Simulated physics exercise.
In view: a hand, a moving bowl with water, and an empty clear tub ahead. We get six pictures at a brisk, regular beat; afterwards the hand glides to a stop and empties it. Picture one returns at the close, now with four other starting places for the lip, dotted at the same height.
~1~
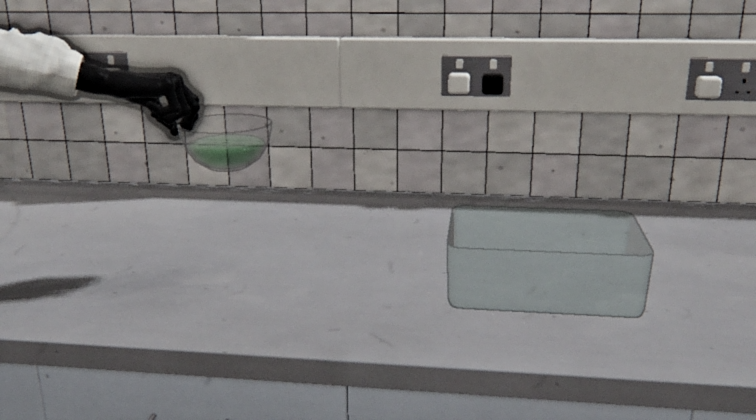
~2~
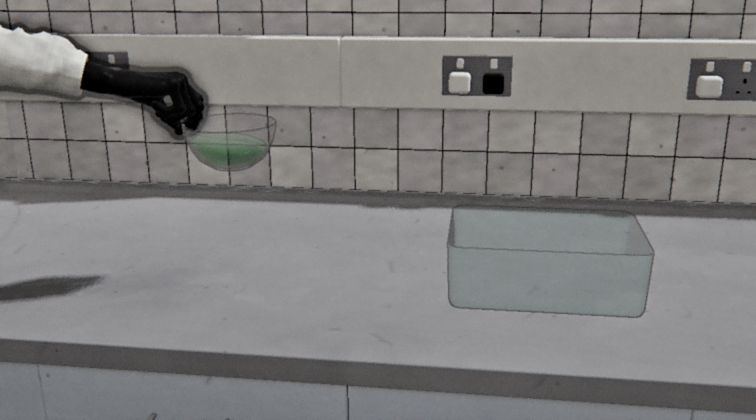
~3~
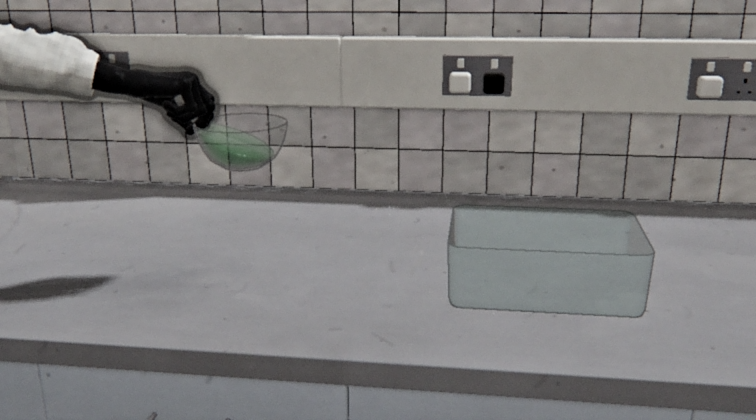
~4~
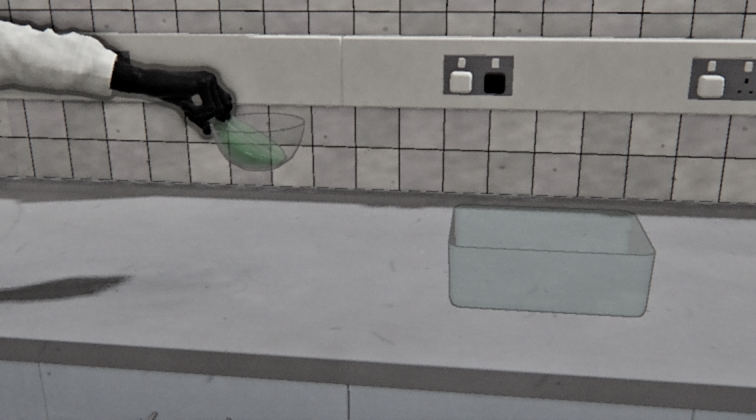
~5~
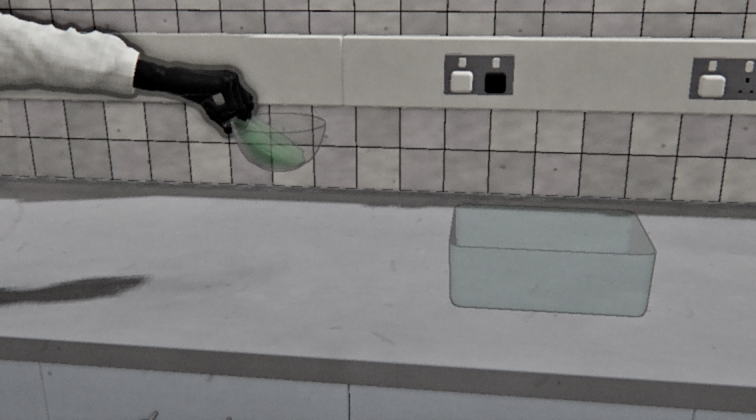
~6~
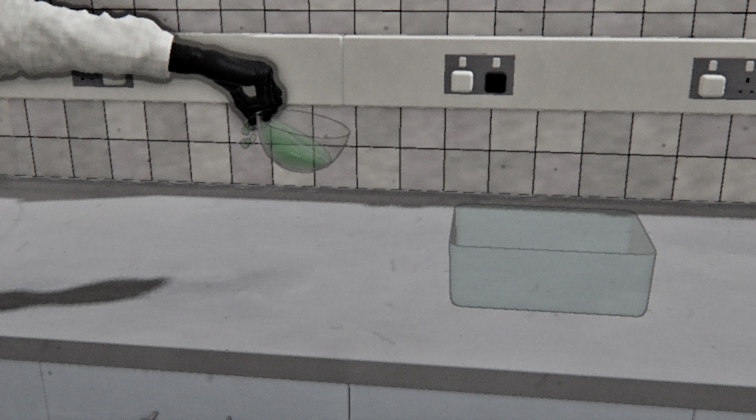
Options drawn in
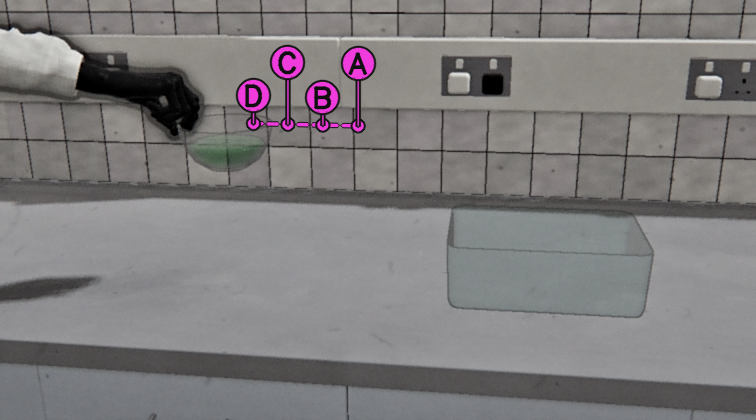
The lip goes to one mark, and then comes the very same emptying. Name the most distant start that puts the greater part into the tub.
The answer is place C.
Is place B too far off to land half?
No, not at all.
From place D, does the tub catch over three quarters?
No, less.
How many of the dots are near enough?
Three of the four.
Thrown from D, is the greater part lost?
Yes.
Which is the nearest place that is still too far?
That is place D.
In magenta, A at (358, 125); B at (322, 125); C at (287, 124); D at (253, 123).
With A, about 88 % lands in the tub, 7 % falls short and 5 % goes beside or beyond.
With B, about 82 % lands in the tub, 8 % falls short and 10 % goes beside or beyond.
With C, about 66 % lands in the tub, 28 % falls short and 6 % goes beside or beyond.
With D, about 30 % lands in the tub, 66 % falls short and 4 % goes beside or beyond.
